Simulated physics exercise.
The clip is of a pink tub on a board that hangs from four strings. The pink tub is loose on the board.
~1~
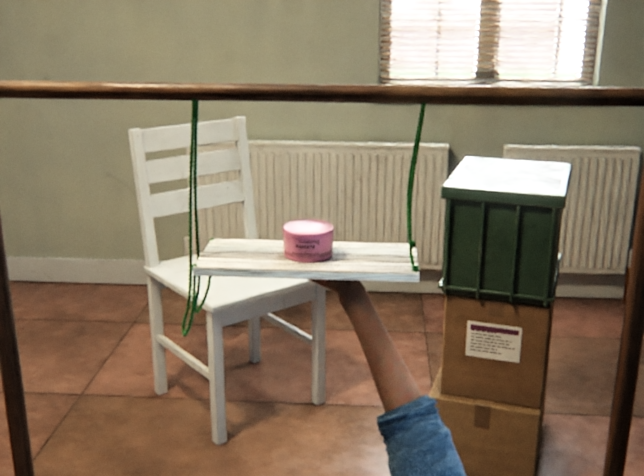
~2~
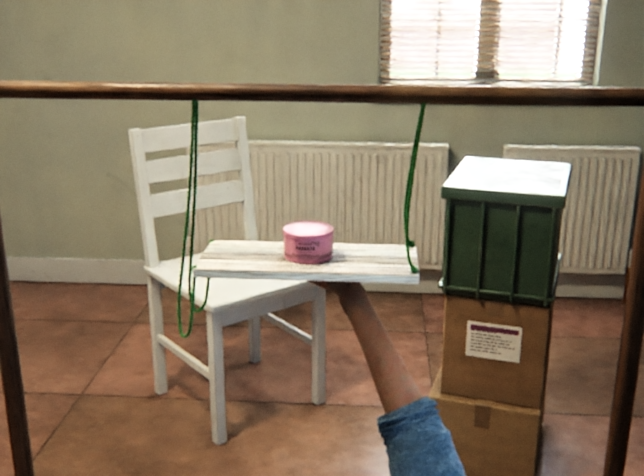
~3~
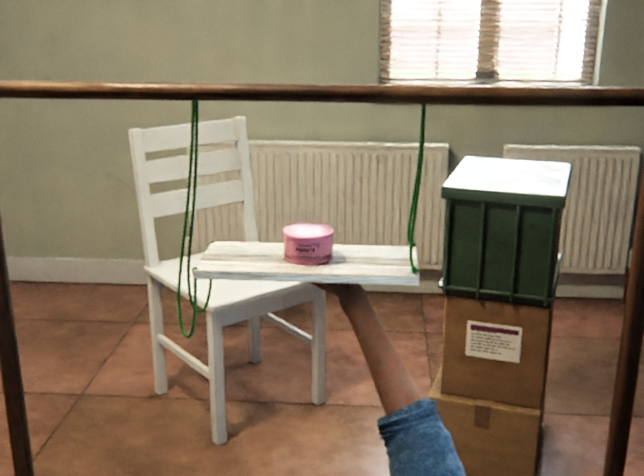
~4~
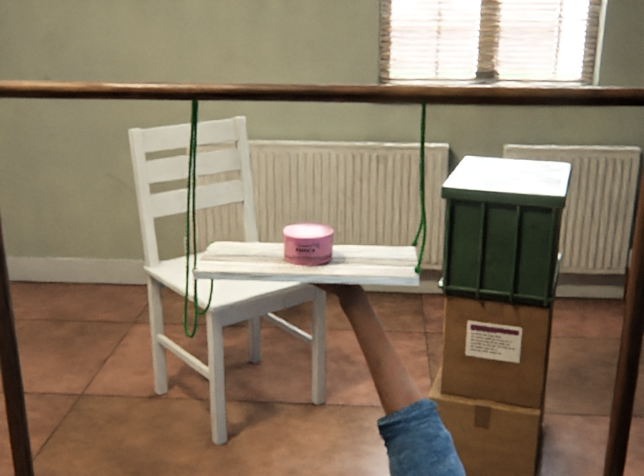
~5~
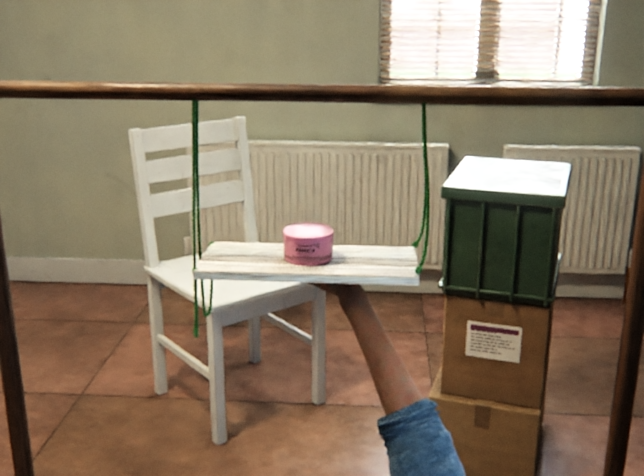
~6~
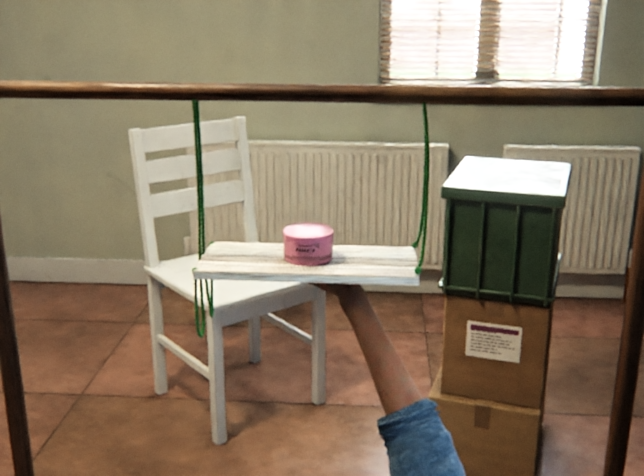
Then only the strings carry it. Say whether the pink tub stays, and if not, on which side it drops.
In the end the pink tub slides off to the left.
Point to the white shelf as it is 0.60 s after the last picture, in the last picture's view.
Around (463, 287).
Then, 0.60 s on from there, board tipped 46° down to the left; tub on the floor.
Then, 1.24 s on from there, board tipped 39° down to the left; tub on the floor.
In the end, board tipped 42° down to the left; tub on the floor. The pink tub falls from the left end.
